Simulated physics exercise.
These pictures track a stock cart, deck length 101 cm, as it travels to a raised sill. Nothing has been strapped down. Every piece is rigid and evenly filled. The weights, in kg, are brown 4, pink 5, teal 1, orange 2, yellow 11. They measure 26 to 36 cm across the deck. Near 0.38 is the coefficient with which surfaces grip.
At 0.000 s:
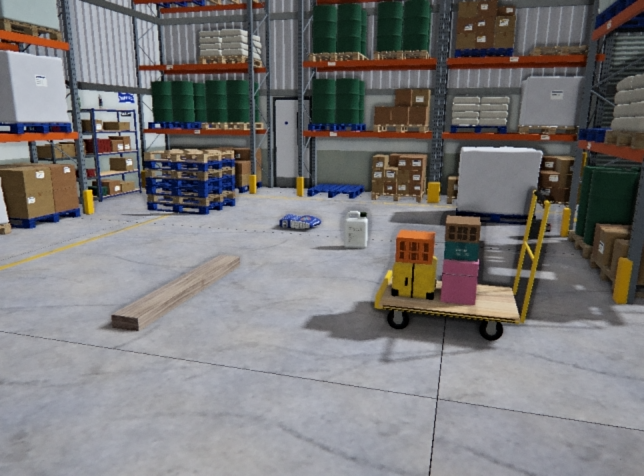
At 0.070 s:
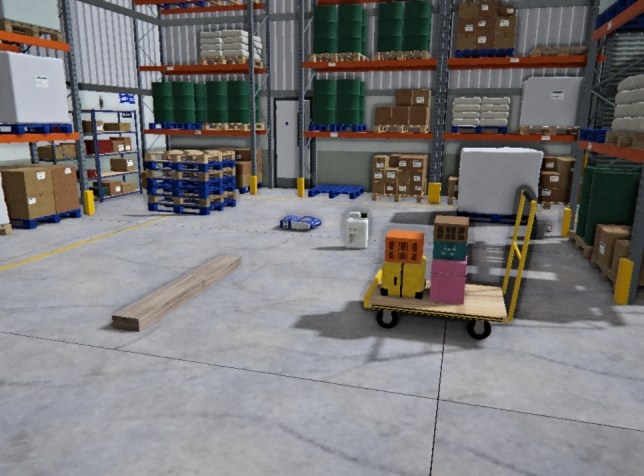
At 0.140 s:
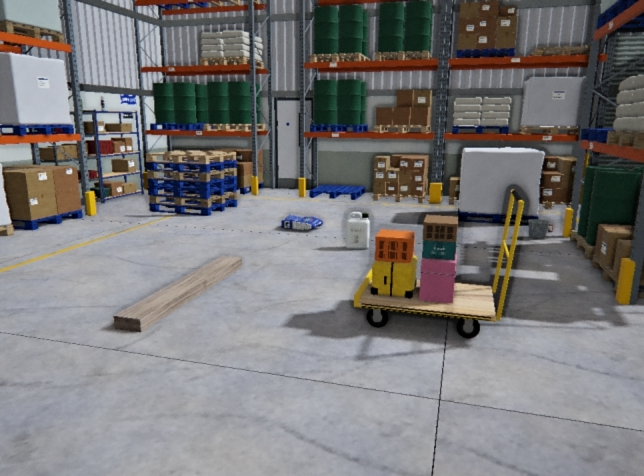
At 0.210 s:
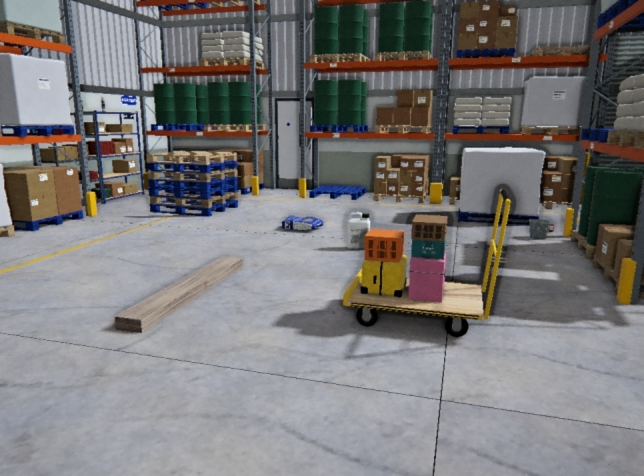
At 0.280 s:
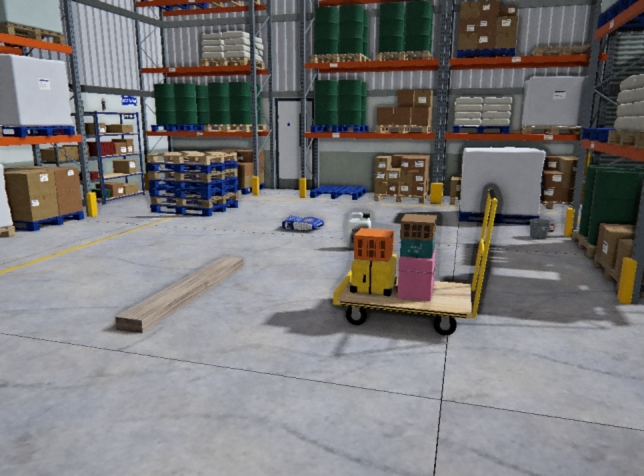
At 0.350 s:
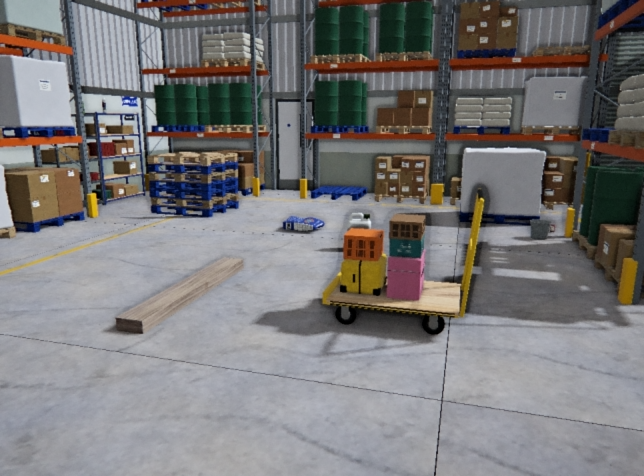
A flat cart stacked with colourful crates rolls slowly left across the warehouse floor.
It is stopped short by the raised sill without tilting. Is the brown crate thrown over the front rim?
Off the deck.
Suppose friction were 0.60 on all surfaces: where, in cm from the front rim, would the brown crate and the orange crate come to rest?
Both stay short: The brown item 30 cm behind the rim, the orange item 10 cm behind.
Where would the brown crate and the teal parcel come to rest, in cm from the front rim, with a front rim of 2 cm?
So the brown load comes to rest 30 past while the teal load stays 20 behind.
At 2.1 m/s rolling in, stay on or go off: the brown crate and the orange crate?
Result - brown leaves, orange leaves.
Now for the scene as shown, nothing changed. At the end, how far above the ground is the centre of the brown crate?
Roughly 10 centimetres.
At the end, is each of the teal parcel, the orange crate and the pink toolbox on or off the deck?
Result: Teal - on; orange - off; pink - on.
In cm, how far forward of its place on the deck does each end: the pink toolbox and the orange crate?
Shift, cm - pink: 10; orange: 100.
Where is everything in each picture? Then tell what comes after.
The first picture shows brown crate (463, 229), orange crate (416, 247), rim corner (377, 304); 0 cm covered, 180 to go.
The second picture shows brown crate (451, 229), orange crate (405, 246), rim corner (366, 303); 9 cm covered, 171 to go.
The third picture shows brown crate (441, 228), orange crate (395, 246), rim corner (356, 302); 18 cm covered, 162 to go.
The fourth picture shows brown crate (430, 227), orange crate (385, 245), rim corner (345, 301); 27 cm covered, 153 to go.
The fifth picture shows brown crate (419, 227), orange crate (374, 244), rim corner (335, 300); 36 cm covered, 145 to go.
The sixth picture shows brown crate (408, 227), orange crate (364, 244), rim corner (324, 299); 45 cm covered, 136 to go. Speed about 1.3 m/s.
After 1.41 s the deck stops.
After 1.56 s the brown crate is 45 cm behind the rim, tilted 5°, near (234, 216) in the last picture's view.
After 1.81 s the brown crate is 27 cm behind the rim, tilted 35°, near (217, 217) in the last picture's view.
After 2.21 s the brown crate is 5 cm past the rim, tilted 145°, near (185, 232) in the last picture's view.
At rest, 3.5 s, past the rim, brown crate and orange crate; behind it, pink toolbox, teal parcel and yellow suitcase.
